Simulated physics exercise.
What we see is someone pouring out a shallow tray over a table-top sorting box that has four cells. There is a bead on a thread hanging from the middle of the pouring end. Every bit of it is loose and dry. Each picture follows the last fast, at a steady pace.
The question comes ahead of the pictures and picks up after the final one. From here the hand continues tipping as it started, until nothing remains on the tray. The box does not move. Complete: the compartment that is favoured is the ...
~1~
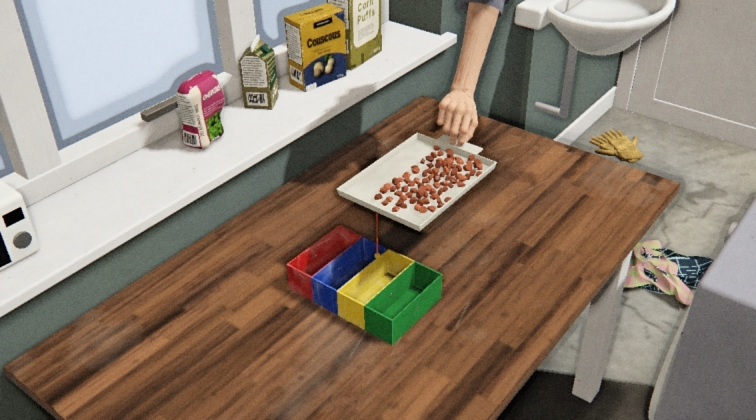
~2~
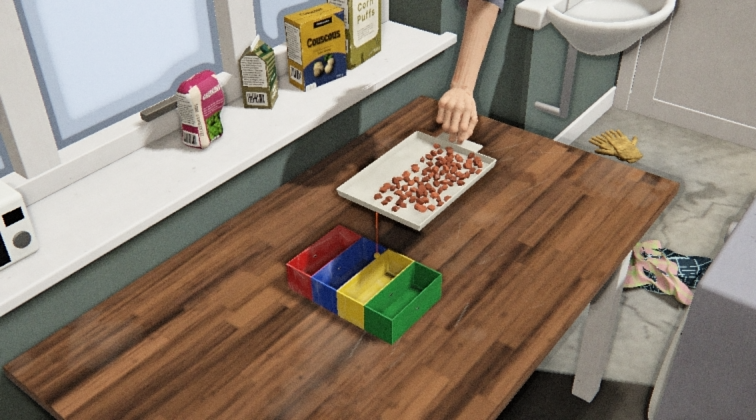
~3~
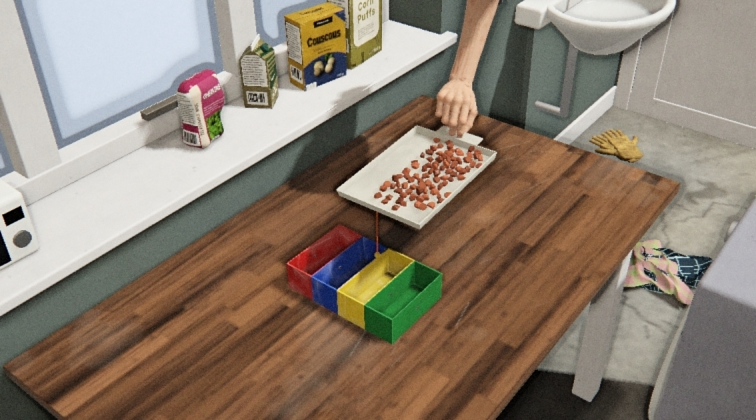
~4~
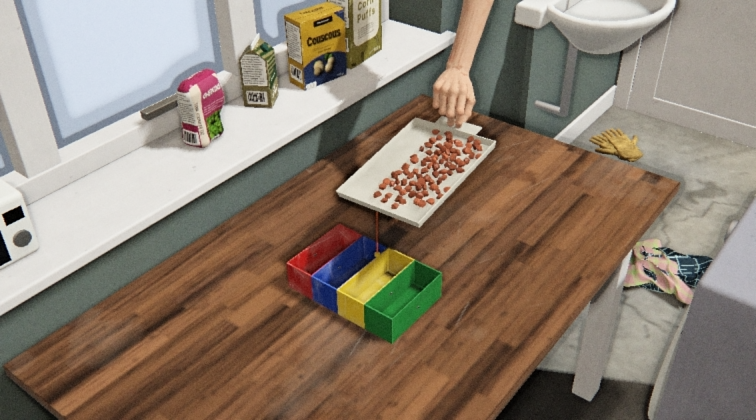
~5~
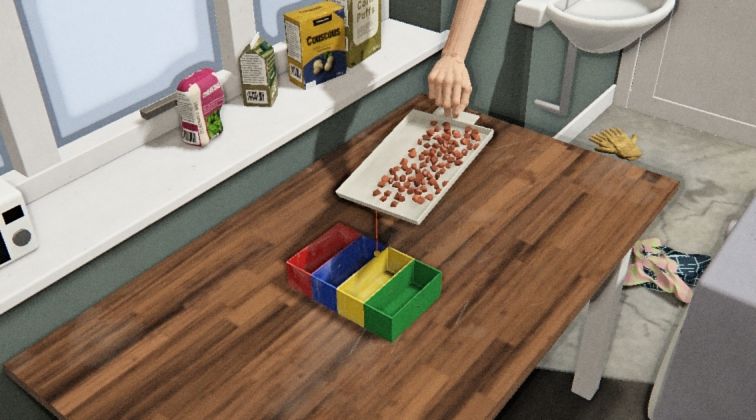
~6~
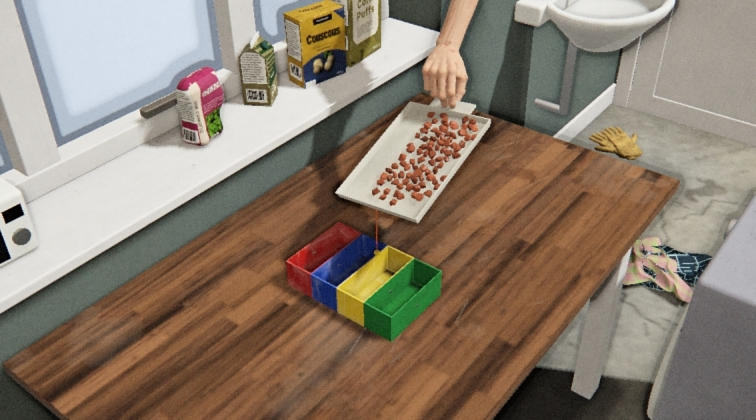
... Red one.
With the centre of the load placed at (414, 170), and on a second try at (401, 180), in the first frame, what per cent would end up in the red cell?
Around 50 then around 50 per cent.
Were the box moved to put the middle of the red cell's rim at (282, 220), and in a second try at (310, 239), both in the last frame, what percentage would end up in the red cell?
I'd say about 0 percent, followed by about 10 percent.
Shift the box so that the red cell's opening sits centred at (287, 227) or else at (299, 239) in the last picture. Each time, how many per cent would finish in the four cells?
100 % for the first, 100 % for the second.
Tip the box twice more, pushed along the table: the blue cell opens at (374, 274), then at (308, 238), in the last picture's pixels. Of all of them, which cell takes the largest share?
Red first, the yellow one second.
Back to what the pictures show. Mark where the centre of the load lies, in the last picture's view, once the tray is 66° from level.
The load is centred near (357, 189).
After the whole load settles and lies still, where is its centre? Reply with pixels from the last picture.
Close to (331, 274), more or less.
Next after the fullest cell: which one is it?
That would be the blue cell.
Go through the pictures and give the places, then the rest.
The first picture shows corners of the pouring end at (339, 189) and (420, 224), level; middle of the load at (437, 179), bits of crushed brick; bead on its thread at (377, 256); red cell at (300, 280); blue cell at (325, 294); yellow cell at (351, 308); green cell at (379, 323).
The second picture shows corners of the pouring end at (339, 189) and (419, 224), level; middle of the load at (437, 177).
The third picture shows corners of the pouring end at (339, 189) and (419, 223), tipped barely, lowest at the left corner; middle of the load at (437, 173).
The fourth picture shows corners of the pouring end at (338, 190) and (418, 221), tipped a little, lowest at the left corner; middle of the load at (436, 167).
The fifth picture shows corners of the pouring end at (338, 191) and (417, 219), tipped clearly, lowest at the left corner; middle of the load at (434, 160).
The sixth picture shows corners of the pouring end at (338, 192) and (416, 217), tipped clearly, lowest at the left corner; middle of the load at (432, 154); red cell at (300, 277); blue cell at (325, 291); yellow cell at (351, 305); green cell at (378, 320).
Soon, tray tipped steeply; nearly all on the tray; a small part falling or outside the box.
A while on, tray tipped past a quarter turn; a small part on the tray; about half in the red cell; about a quarter in the blue cell; a small part in the yellow cell; a small part falling or outside the box.
Towards the end, tray tipped past a quarter turn; about half in the red cell; about a third in the blue cell; a small part in the yellow cell; a stray few falling or outside the box.
Finally, tray tipped past a quarter turn; about half in the red cell; about a third in the blue cell; a small part in the yellow cell; none in the green cell; a stray few outside the box.
